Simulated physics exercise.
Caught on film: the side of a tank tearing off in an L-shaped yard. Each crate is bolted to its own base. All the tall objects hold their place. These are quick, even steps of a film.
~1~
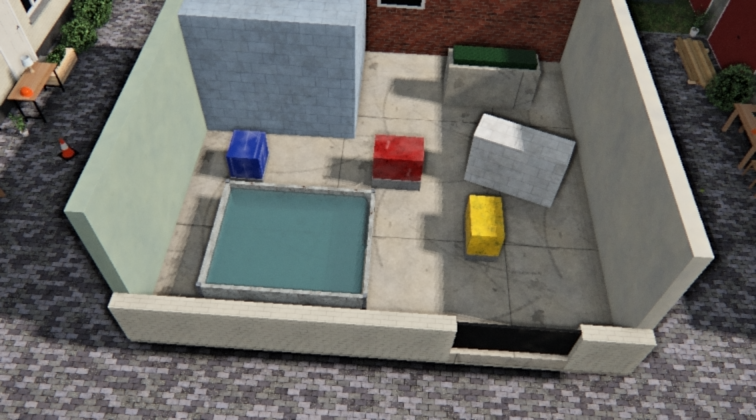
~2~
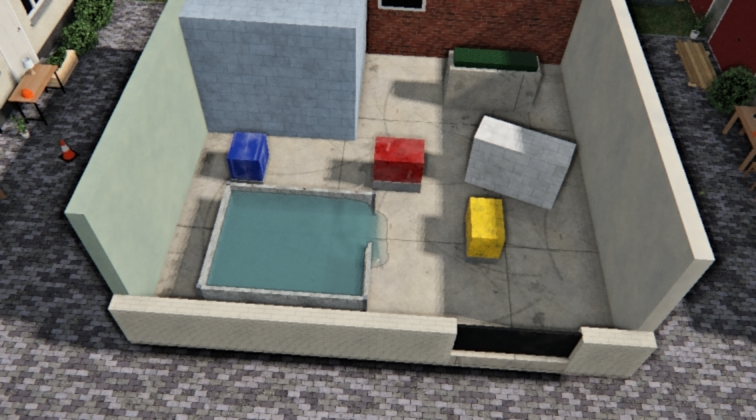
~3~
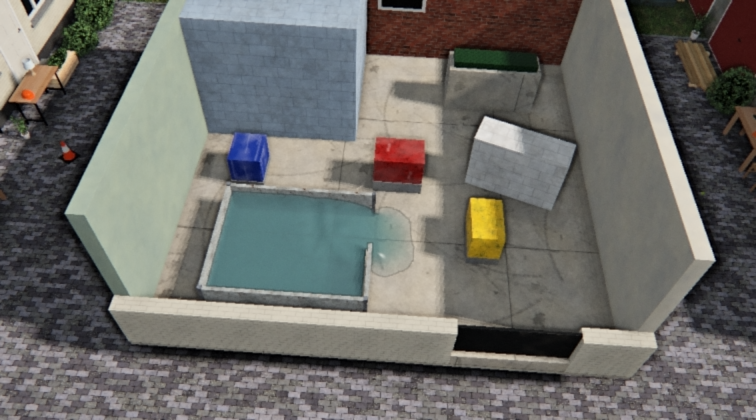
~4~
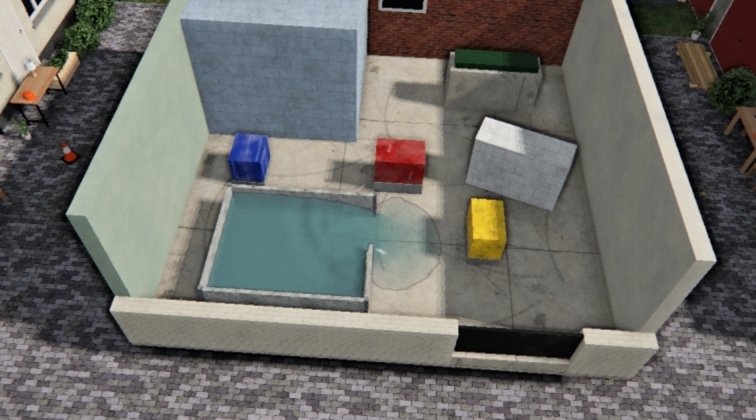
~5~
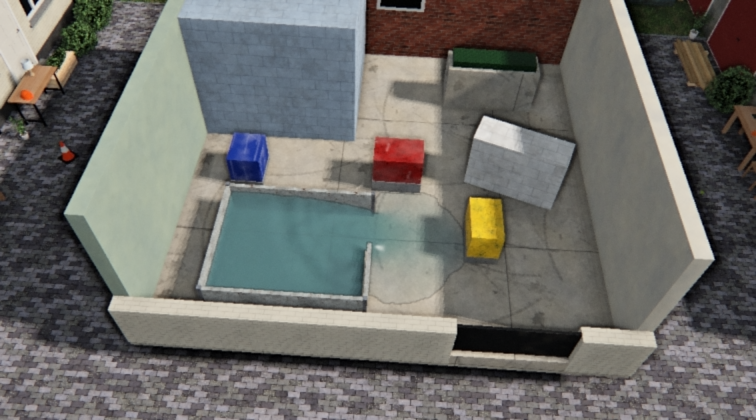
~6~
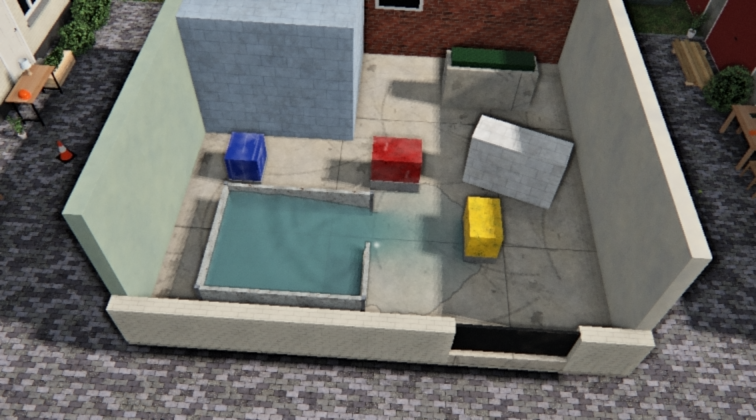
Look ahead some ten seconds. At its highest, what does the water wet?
The red crate keeps dry; the blue crate keeps dry; the yellow crate is soaked.
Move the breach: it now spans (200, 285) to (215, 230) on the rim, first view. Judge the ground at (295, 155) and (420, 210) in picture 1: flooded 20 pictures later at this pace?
One after the other: Awash, not flooded.
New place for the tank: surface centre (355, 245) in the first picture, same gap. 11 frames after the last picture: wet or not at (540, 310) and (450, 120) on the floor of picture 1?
One after the other: Flooded, wet.
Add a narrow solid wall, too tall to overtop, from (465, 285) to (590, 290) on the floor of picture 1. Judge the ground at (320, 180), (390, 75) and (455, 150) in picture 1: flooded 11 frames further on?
In turn: Dry, no water, wet.
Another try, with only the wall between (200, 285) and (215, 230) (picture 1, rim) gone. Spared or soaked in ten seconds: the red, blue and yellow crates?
Then: Red crate remains dry, blue crate is wetted, yellow crate remains dry.
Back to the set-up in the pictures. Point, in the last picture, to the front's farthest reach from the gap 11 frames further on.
Near (609, 350).
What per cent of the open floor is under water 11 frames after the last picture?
Close to 30 %.
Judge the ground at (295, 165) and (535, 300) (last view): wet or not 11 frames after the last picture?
One after the other: No water, flooded.
A moment on, water covers 15 % of the floor; the red crate water round its plinth, the blue crate not reached, the yellow crate water round its plinth.
Next, water covers 30 % of the floor; the red crate water round its plinth, the blue crate not reached, the yellow crate water round its plinth.
Then, water covers 45 % of the floor; the red crate water round its plinth, the blue crate not reached, the yellow crate water round its plinth.
Later, water covers 65 % of the floor; the red crate water round its plinth, the blue crate water round its plinth, the yellow crate water round its plinth.
In the end, water covers 95 % of the floor; the red crate stayed above the water, the blue crate stayed above the water, the yellow crate was topped.
